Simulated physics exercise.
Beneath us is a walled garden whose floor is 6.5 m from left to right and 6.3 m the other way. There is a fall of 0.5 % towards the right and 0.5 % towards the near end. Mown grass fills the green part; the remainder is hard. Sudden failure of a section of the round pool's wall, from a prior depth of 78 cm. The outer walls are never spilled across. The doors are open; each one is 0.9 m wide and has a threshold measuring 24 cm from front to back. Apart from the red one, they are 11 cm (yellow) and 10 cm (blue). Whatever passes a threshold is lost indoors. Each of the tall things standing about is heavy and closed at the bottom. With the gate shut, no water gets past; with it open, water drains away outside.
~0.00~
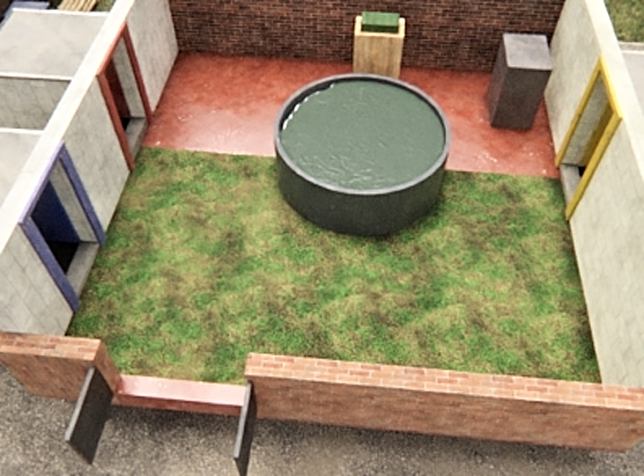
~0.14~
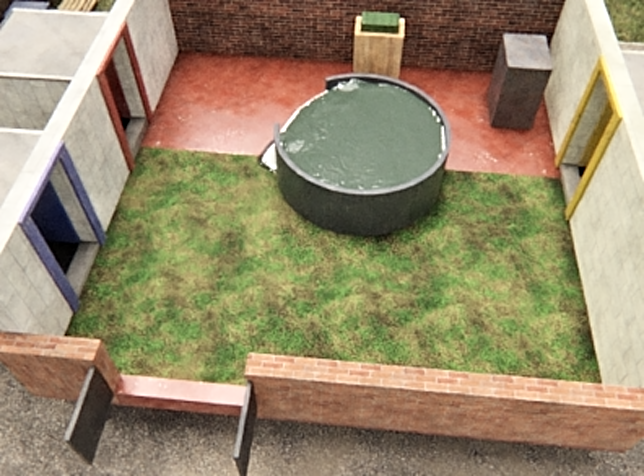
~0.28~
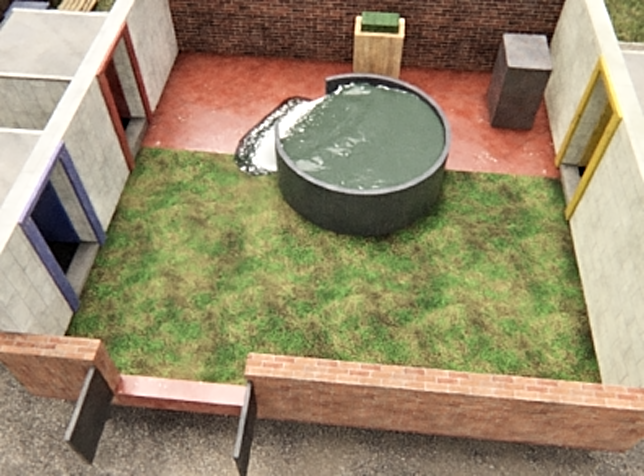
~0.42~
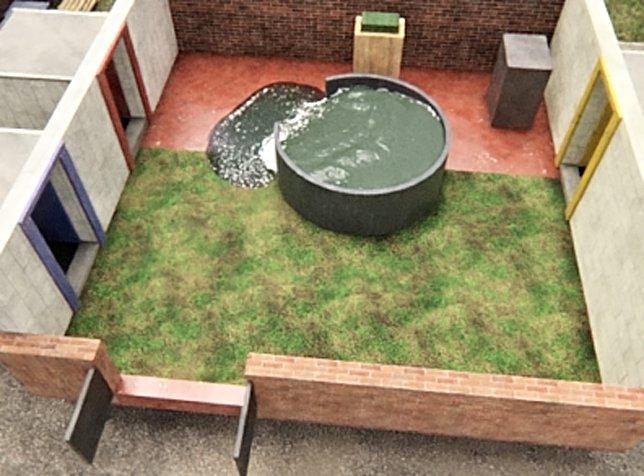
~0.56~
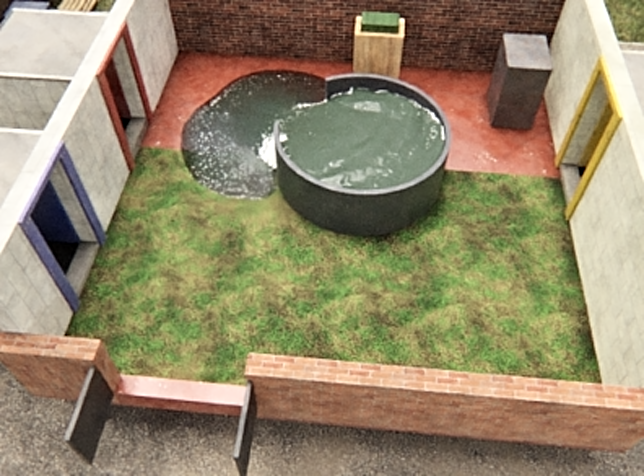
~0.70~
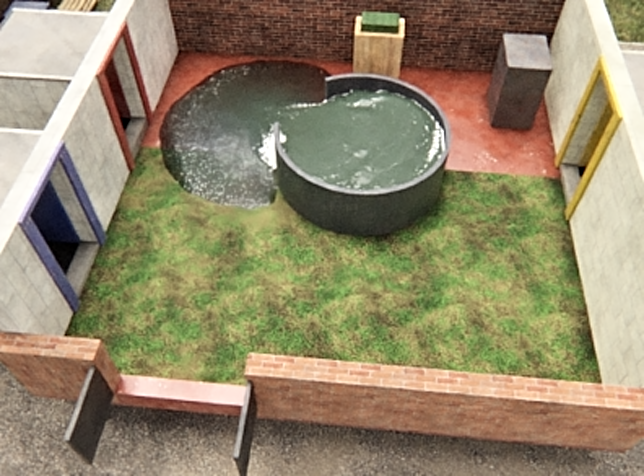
Water pours from the left side of the round pool and spreads across paving and grass.
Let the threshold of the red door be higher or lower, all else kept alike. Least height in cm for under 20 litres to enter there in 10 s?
Roughly 27 cm.
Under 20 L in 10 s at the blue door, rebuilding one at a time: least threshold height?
Blue door - some 6.5 centimetres.
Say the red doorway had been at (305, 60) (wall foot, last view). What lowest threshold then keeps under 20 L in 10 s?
Around 19 cm would do it.
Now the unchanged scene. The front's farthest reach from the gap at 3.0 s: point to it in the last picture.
Near pixel (79, 302).
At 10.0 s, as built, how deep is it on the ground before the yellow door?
A ruler would read roughly 6.0 cm.
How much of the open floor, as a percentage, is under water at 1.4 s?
Roughly 25 percent.
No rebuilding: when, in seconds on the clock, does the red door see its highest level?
At roughly 1.8 s.
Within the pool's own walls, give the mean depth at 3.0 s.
The mean depth is about 31 cm.
After 1.4 s water covers 25 % of the floor, deepest (60 cm) near (177, 56); 27 cm at the red door, 7 litres in over its 17 cm threshold.
After 3.0 s water covers 35 % of the floor, deepest (34 cm) near (235, 99); 27 cm at the red door, 98 litres in over its 17 cm threshold.
After 10.0 s water covers 100 % of the floor, deepest (11 cm) near (344, 86); 8 cm at the red door, 140 litres in over its 17 cm threshold.
At the red door as built, the water arrived by 0.9 s and peaked near 32 cm at 1.8 s.
With a threshold of 24.5 cm, 36 litres would have come in within the 10 s; with 33.5 cm, 2 litres. So under 20 litres takes about 27 cm.
